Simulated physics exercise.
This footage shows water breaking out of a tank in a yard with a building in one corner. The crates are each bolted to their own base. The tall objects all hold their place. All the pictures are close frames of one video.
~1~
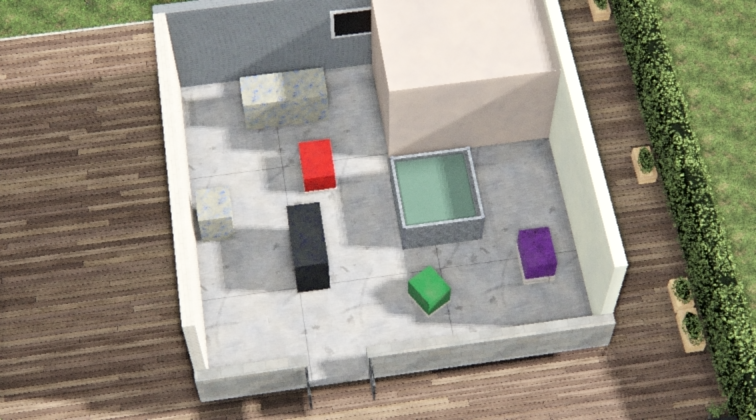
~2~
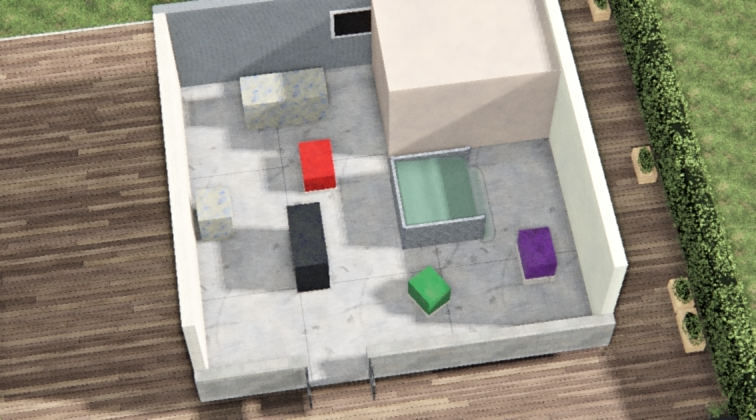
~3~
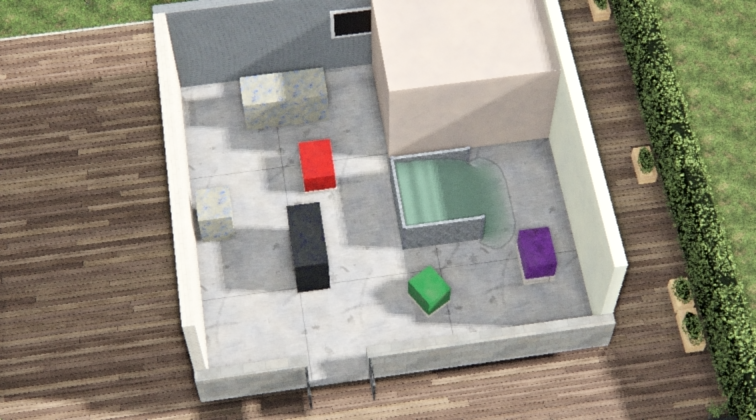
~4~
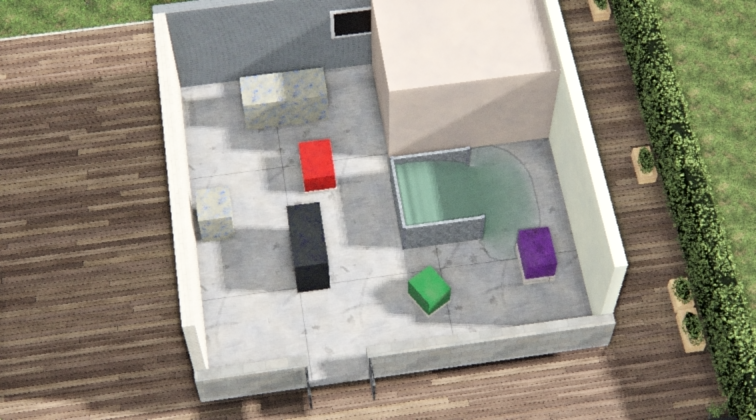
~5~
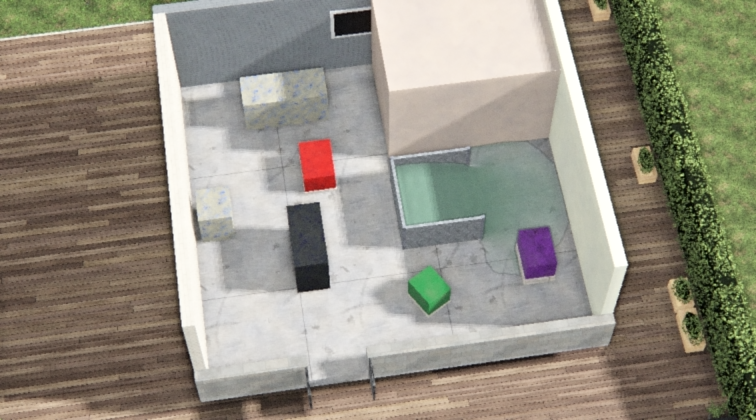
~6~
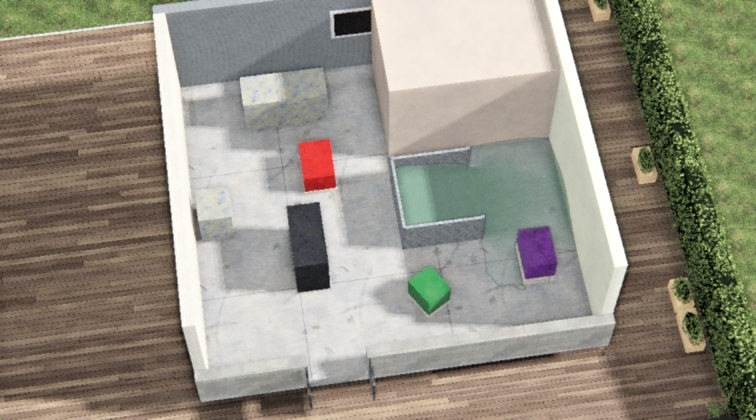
Pale green water breaks out of the right side of an open grey tank in a walled yard, seen from a fixed, high angle. A beige building stands behind the tank, with red and black blocks to the left, pale speckled blocks farther left, a green block in front and a purple one at right. The water fans rightward across the grey floor, spreading thinly towards the right wall, while the blocks stay still.
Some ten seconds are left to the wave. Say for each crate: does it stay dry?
In order: Green crate: Reached by water, purple crate: Reached by water, red crate: Reached by water.
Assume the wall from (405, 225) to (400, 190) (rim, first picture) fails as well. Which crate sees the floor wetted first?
It is the red-painted one.
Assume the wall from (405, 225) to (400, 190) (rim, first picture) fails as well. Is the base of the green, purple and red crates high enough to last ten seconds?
Going through them, the green crate is never reached, the purple crate is never reached and the red crate gets reached.
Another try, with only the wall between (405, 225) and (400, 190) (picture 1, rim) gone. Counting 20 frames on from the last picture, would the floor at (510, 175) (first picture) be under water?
Untouched.
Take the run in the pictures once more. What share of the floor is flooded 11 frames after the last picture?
I reckon 20 per cent or so.
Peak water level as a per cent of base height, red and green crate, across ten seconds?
230 and 260 per cent, in that order.
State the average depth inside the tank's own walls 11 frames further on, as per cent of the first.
Roughly 20 per cent.
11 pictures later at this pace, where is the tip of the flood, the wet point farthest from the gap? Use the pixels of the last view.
Somewhere near (593, 330).
A moment on, water covers 15 % of the floor; the green crate not reached, the purple crate water round its plinth, the red crate not reached.
Next, water covers 20 % of the floor; the green crate not reached, the purple crate water round its plinth, the red crate not reached.
Then, water covers 35 % of the floor; the green crate water round its plinth, the purple crate water round its plinth, the red crate water round its plinth.
Later, water covers 70 % of the floor; the green crate water round its plinth, the purple crate water round its plinth, the red crate water round its plinth.
In the end, water covers 90 % of the floor; the green crate was topped, the purple crate was topped, the red crate was topped.
